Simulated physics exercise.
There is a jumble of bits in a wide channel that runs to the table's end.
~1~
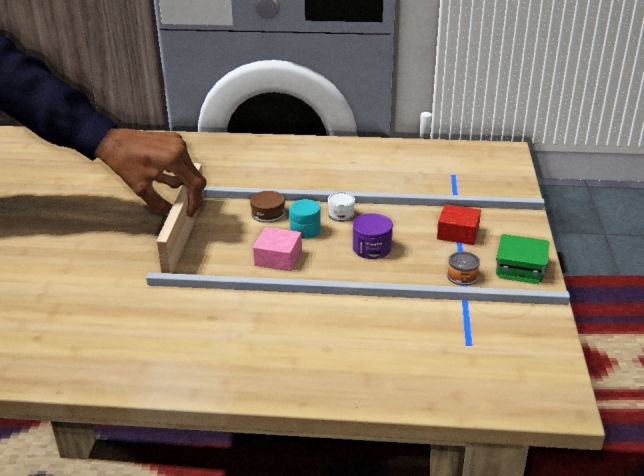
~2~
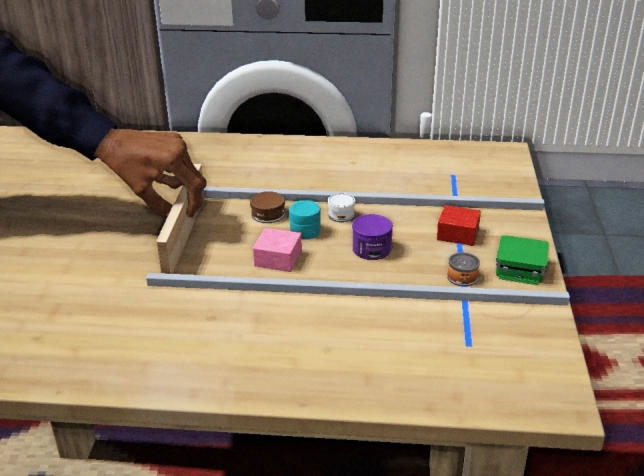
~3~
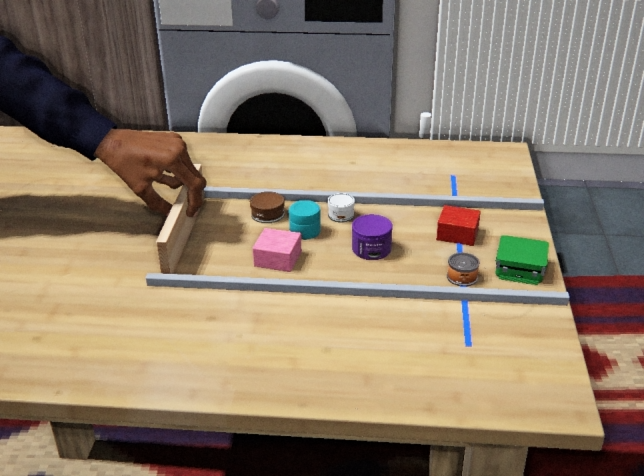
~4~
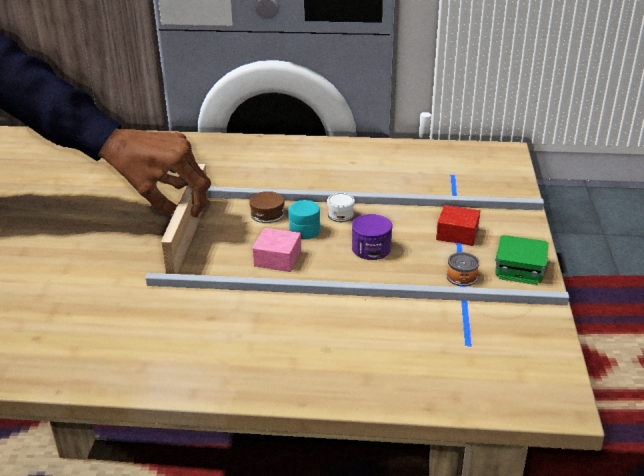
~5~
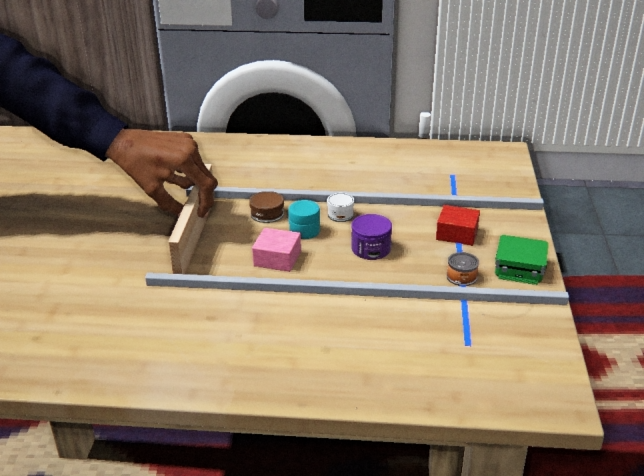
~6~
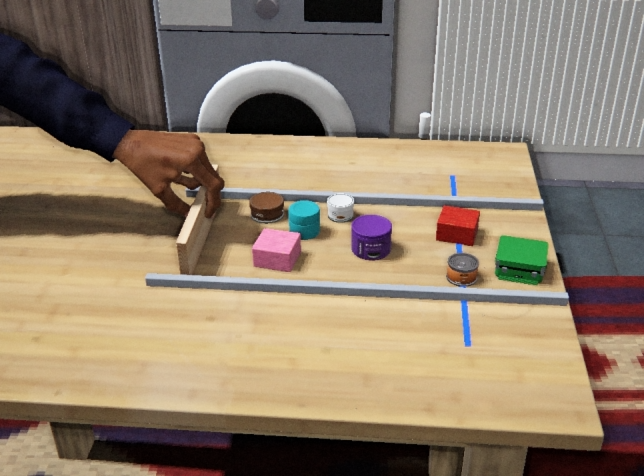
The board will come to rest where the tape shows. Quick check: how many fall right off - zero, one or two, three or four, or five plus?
Lost: Not one.
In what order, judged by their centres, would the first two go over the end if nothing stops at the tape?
The green case gets there first, followed by the purple tub.
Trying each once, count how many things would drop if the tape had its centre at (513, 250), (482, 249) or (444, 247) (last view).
In order, the counts are 5, 1 and 0.
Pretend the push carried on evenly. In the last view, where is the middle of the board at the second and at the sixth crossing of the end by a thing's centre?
At (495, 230) for the second, at (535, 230) for the sixth.
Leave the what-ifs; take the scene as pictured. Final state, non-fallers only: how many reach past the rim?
I get 1.
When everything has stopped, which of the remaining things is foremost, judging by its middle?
The green case is foremost.
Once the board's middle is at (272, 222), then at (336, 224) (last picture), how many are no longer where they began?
First 2, then 5.
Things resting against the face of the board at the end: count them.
Contact count: 3.
Early on, none off yet; green case at rest near (521, 260); orange tin at rest near (463, 270); red block at rest near (458, 225).
A while later, none off yet; green case at rest near (521, 260); orange tin moving near (469, 270); red block travelled a little near (479, 224).
Finally, the number that fall off is zero.
